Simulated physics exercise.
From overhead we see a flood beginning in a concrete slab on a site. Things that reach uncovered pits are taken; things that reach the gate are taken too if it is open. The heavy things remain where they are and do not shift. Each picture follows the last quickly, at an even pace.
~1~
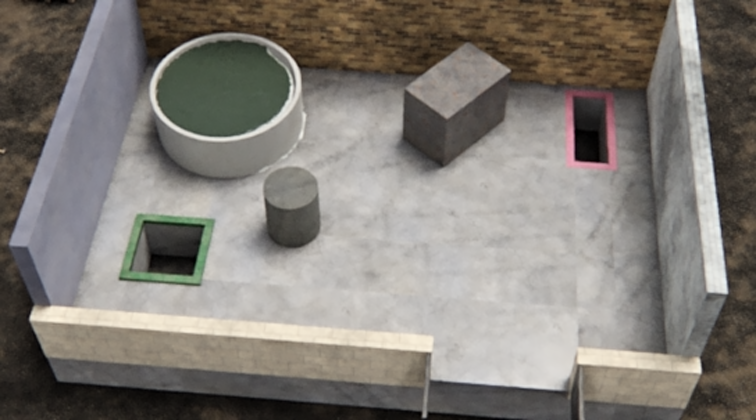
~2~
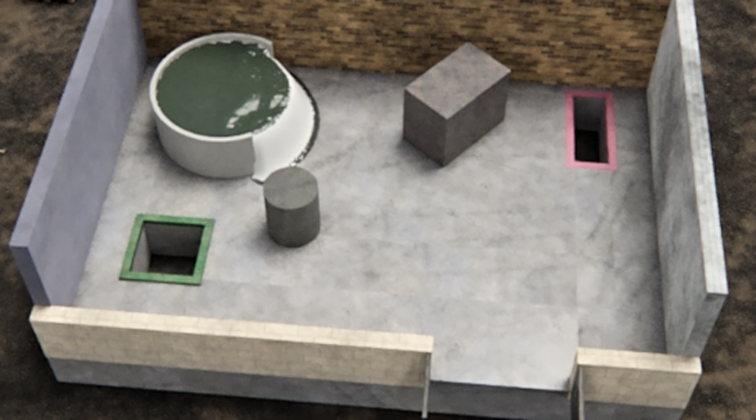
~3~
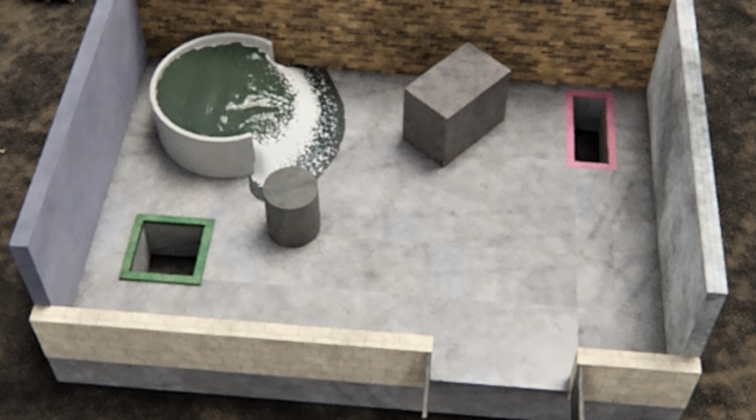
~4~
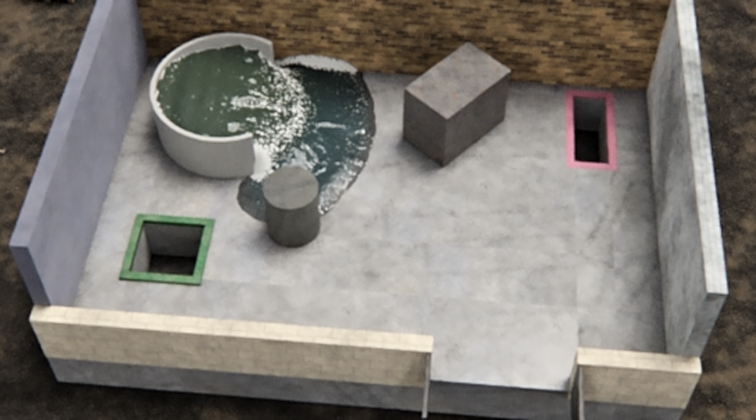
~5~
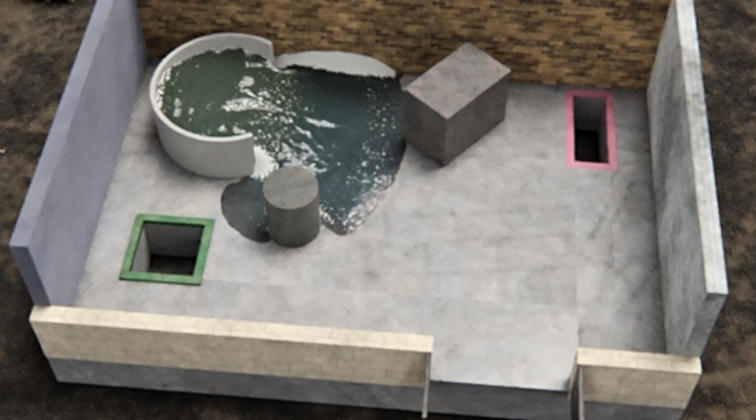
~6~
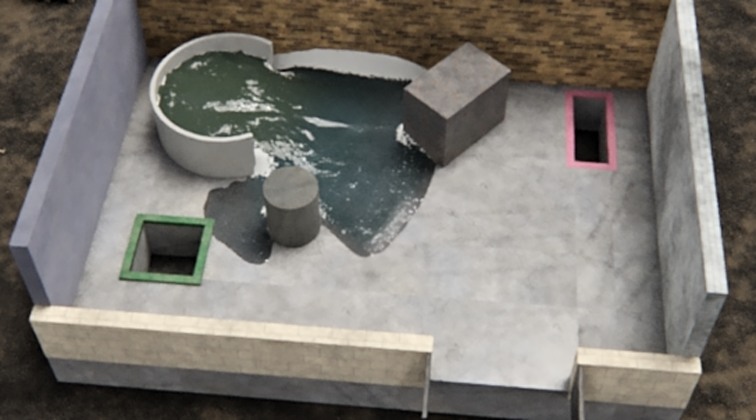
On a walled concrete slab, the right side of a round pool opened and water poured out, spreading across the floor around a gray cylinder and reaching a gray block.
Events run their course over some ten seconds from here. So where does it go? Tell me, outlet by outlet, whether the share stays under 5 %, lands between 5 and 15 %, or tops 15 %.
Result: The gate ends up high - past fifteen per cent, the pink pit ends up high - past fifteen per cent, the green pit ends up low - beneath five per cent.
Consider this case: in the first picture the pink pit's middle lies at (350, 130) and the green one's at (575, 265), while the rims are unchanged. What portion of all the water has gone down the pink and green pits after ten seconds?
Per cent, approx.: Pink 60, green 4.
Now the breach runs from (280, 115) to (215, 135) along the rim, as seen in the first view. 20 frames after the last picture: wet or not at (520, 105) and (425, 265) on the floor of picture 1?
In that order: Not flooded, awash.
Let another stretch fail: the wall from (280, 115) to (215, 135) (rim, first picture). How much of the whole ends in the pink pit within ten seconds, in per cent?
Share recorded - pink: 12 %.
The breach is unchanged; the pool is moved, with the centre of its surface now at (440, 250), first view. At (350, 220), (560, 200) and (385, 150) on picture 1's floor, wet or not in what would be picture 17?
Checking the three spots, I get high and dry, swamped, high and dry.
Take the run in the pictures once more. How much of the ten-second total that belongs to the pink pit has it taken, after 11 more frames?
Roughly 15 per cent.
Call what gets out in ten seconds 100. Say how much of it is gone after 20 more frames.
Result, approximate: 30 per cent.
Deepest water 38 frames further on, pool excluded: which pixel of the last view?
Somewhere near (464, 355), I think.
A moment on, water covers 40 % of the floor; the gate 0 %, the pink pit 0 %, the green pit 0 %.
Next, water covers 65 % of the floor; the gate 0 %, the pink pit 3 %, the green pit 0 %.
Then, water covers 70 % of the floor; the gate 2 %, the pink pit 9 %, the green pit 0 %.
Later, water covers 80 % of the floor; the gate 11 %, the pink pit 15 %, the green pit 0 %.
In the end, water covers 100 % of the floor; the gate 20 %, the pink pit 22 %, the green pit 0 %.
